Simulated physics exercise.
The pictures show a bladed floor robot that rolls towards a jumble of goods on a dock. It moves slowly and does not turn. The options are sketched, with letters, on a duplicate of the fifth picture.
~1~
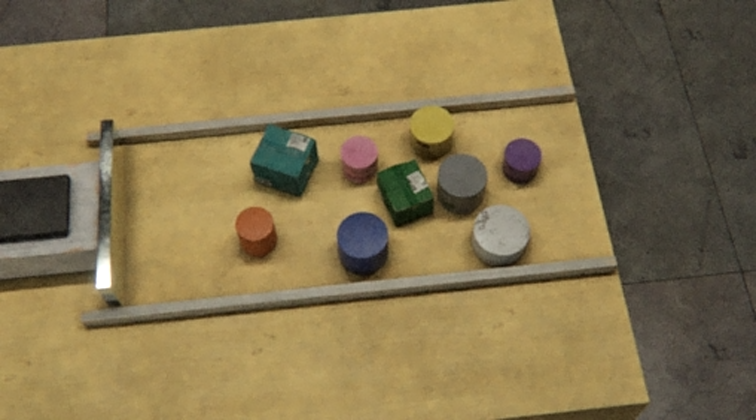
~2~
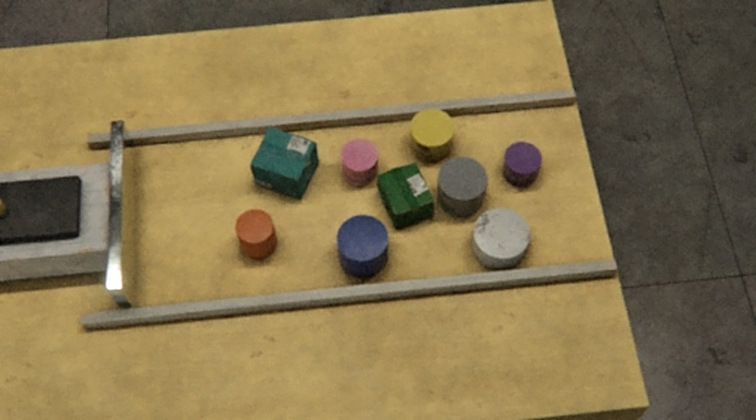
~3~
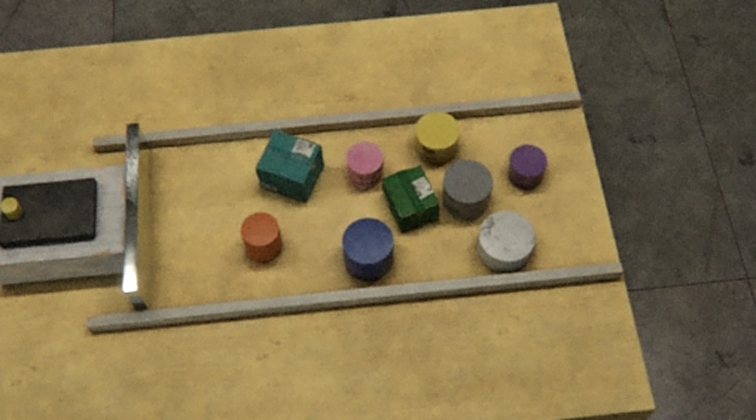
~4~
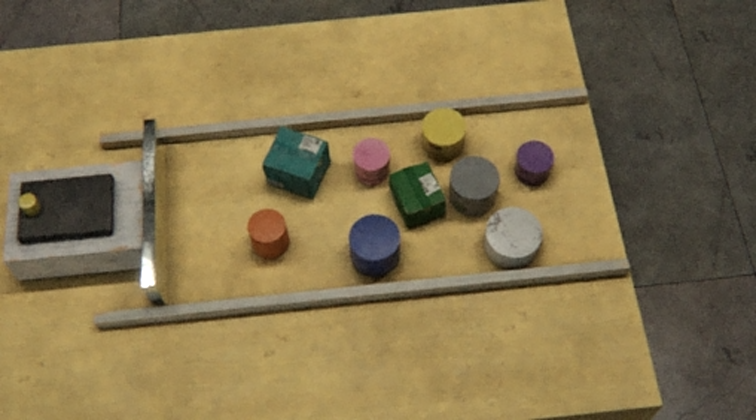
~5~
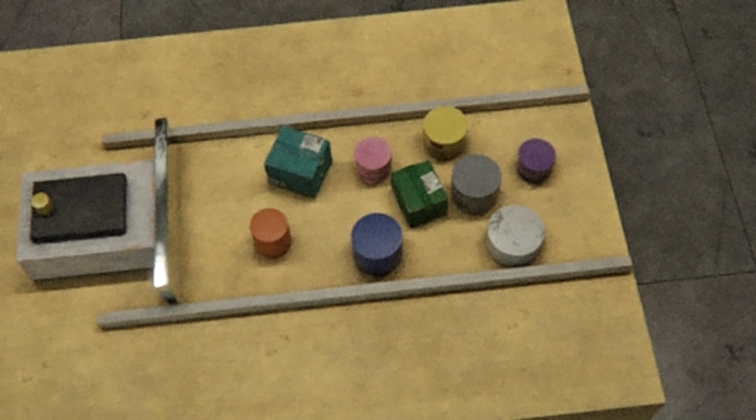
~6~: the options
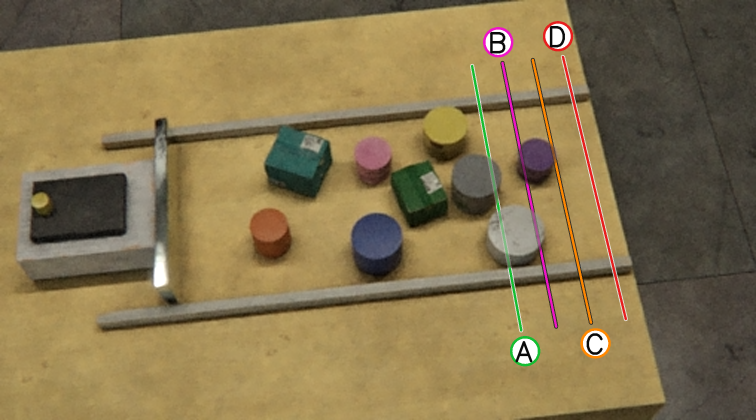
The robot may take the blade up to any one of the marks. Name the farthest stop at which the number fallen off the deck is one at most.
As far as mark A.
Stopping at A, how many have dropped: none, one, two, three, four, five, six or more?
In all, none.
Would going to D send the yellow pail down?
Yes.
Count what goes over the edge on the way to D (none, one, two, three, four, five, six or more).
By then, six or more.
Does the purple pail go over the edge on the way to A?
No.
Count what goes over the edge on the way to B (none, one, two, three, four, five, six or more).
By then, two.
On the marked copy, A at (495, 189); B at (527, 185); C at (560, 182); D at (592, 179).
Following A. Soon after the start, robot (208, 193); turquoise parcel (321, 155); orange canister (314, 229).
Later, robot (327, 180); purple pail (539, 160); grey pail (506, 179).
In the end, robot (419, 171); purple pail (591, 134); grey pail (596, 172); none fallen.
As for the rest, B drops two; C drops six; D drops nine.
